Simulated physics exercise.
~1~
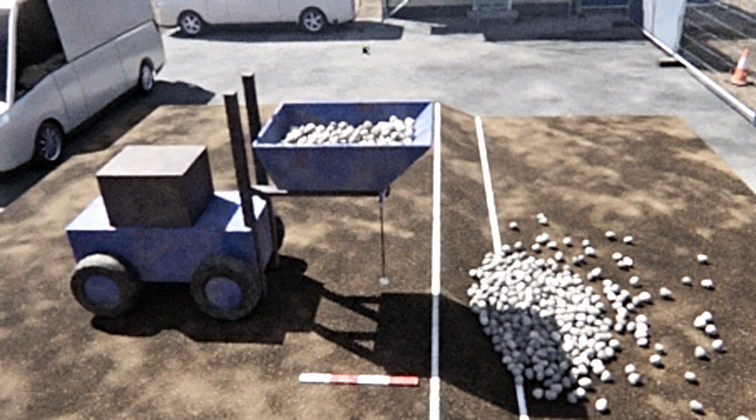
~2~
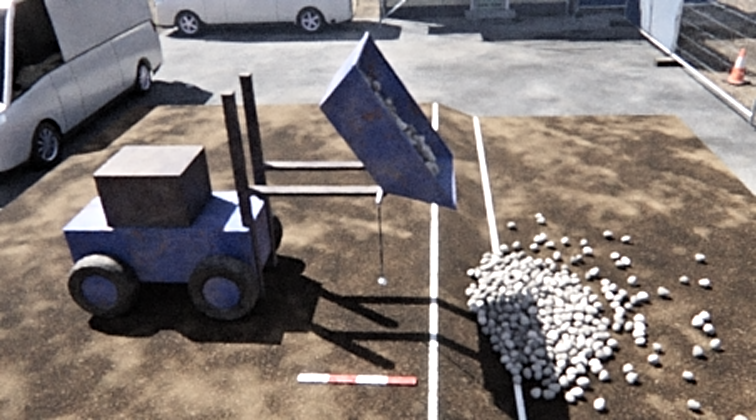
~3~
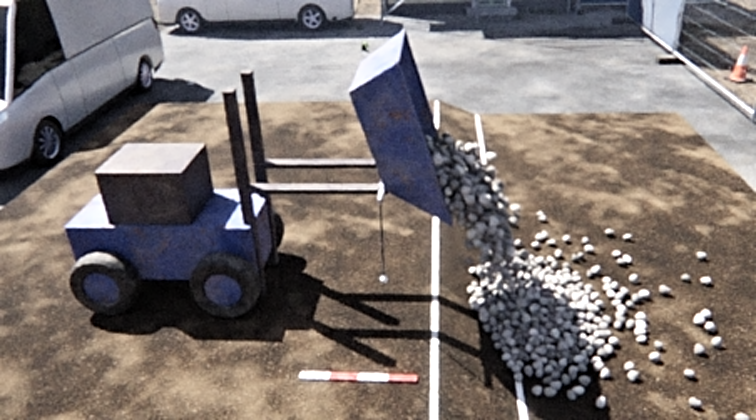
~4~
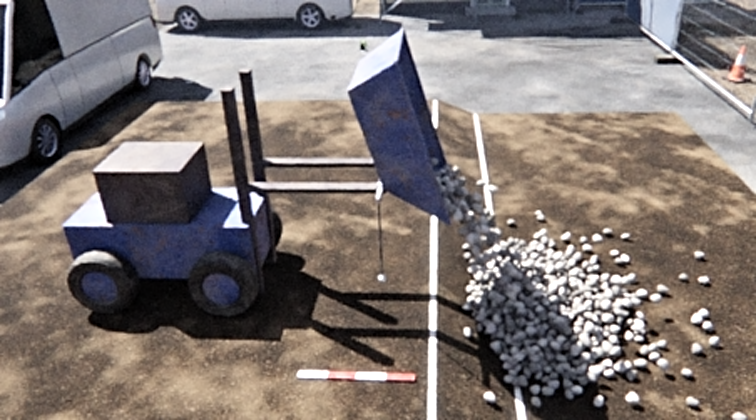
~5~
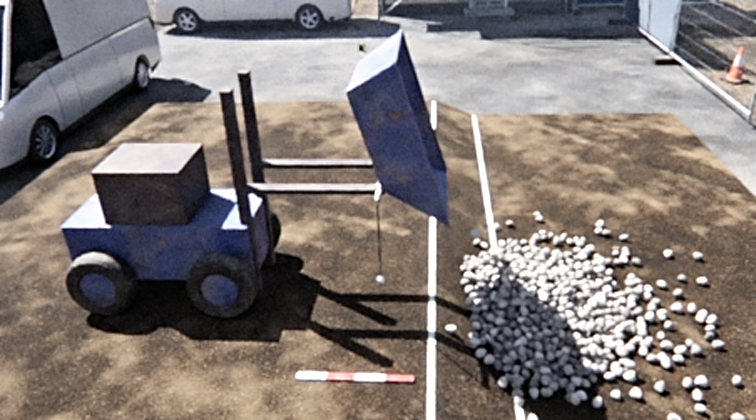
On a patch of brown ground beside a paved area with parked white vans, a blue forklift holds up a skip full of pale rounded stones. To the right, past a white line, a heap of similar stones already lies at the foot of a short slope. The skip tips forward steeply to the right, and at first the stones stay inside. Then they pour over its lower edge in a thick stream, tumbling down the slope onto the heap. The flow thins, and finally the skip hangs steeply tilted and still above a larger, wider pile that reaches back up the slope.
